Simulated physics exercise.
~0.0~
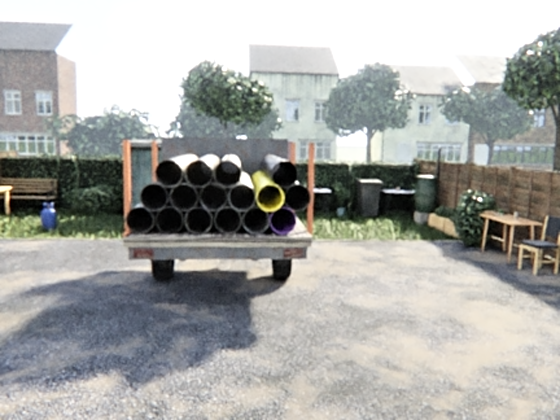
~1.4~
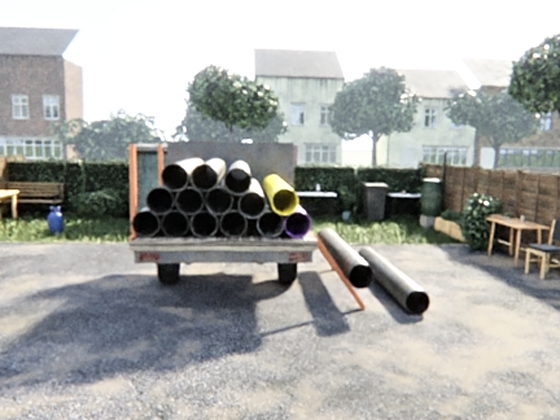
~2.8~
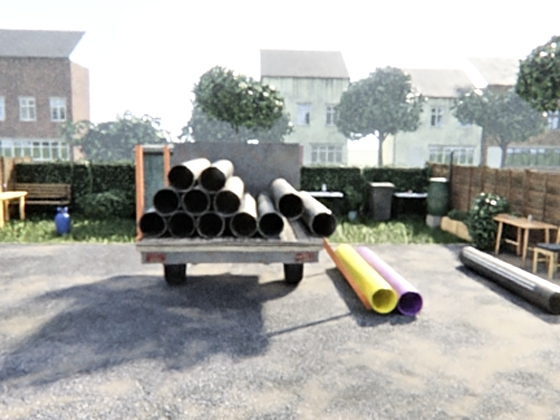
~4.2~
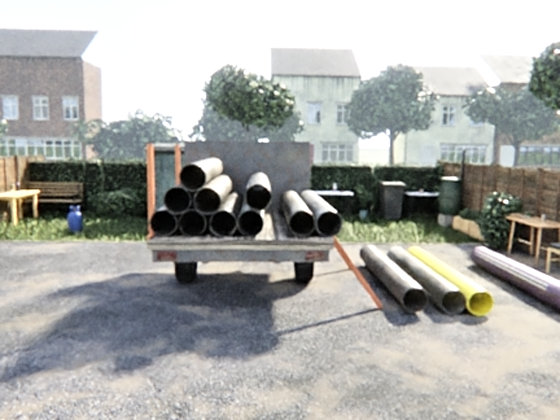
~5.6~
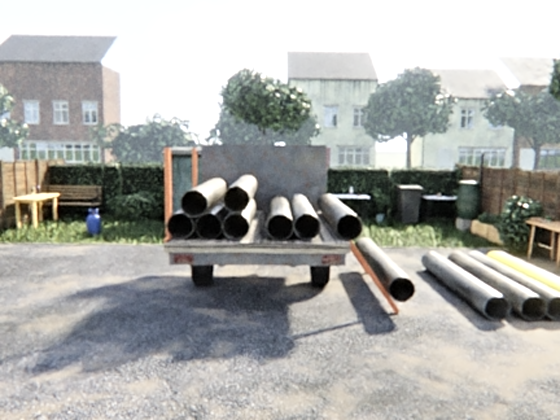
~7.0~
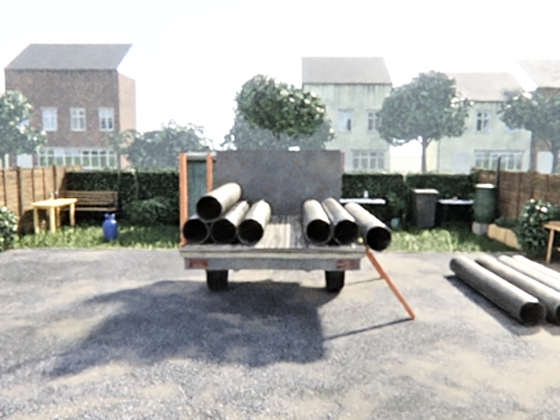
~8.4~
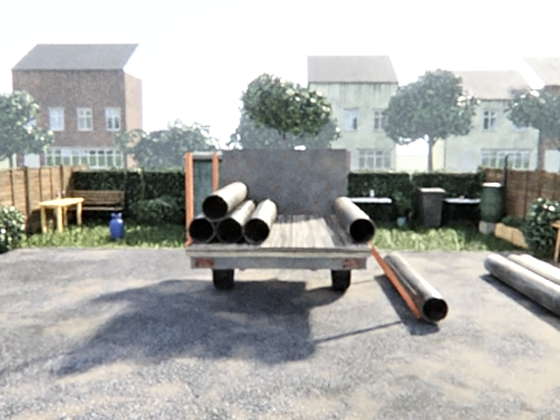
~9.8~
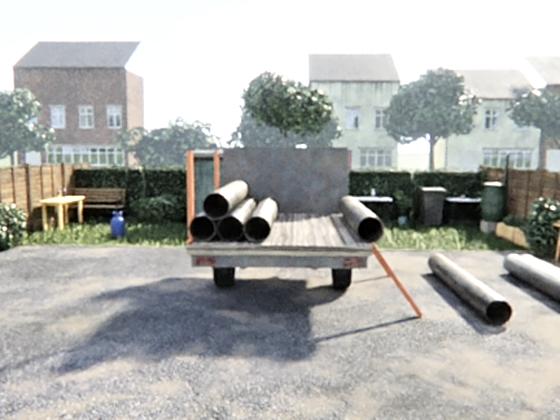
In a gravel yard backed by hedges, trees and houses, a flat trailer stands tail-on with hollow pipes stacked between orange posts, most of them dark, one yellow and one purple. The posts on the right swing down, and two dark pipes drop off that side onto the gravel. The yellow and purple pipes follow, landing side by side and rolling away to the right. More dark pipes spread across the deck and fall one after another as the view drifts left. At the end, a small stack remains on the left of the deck and a single pipe rests at its right edge.
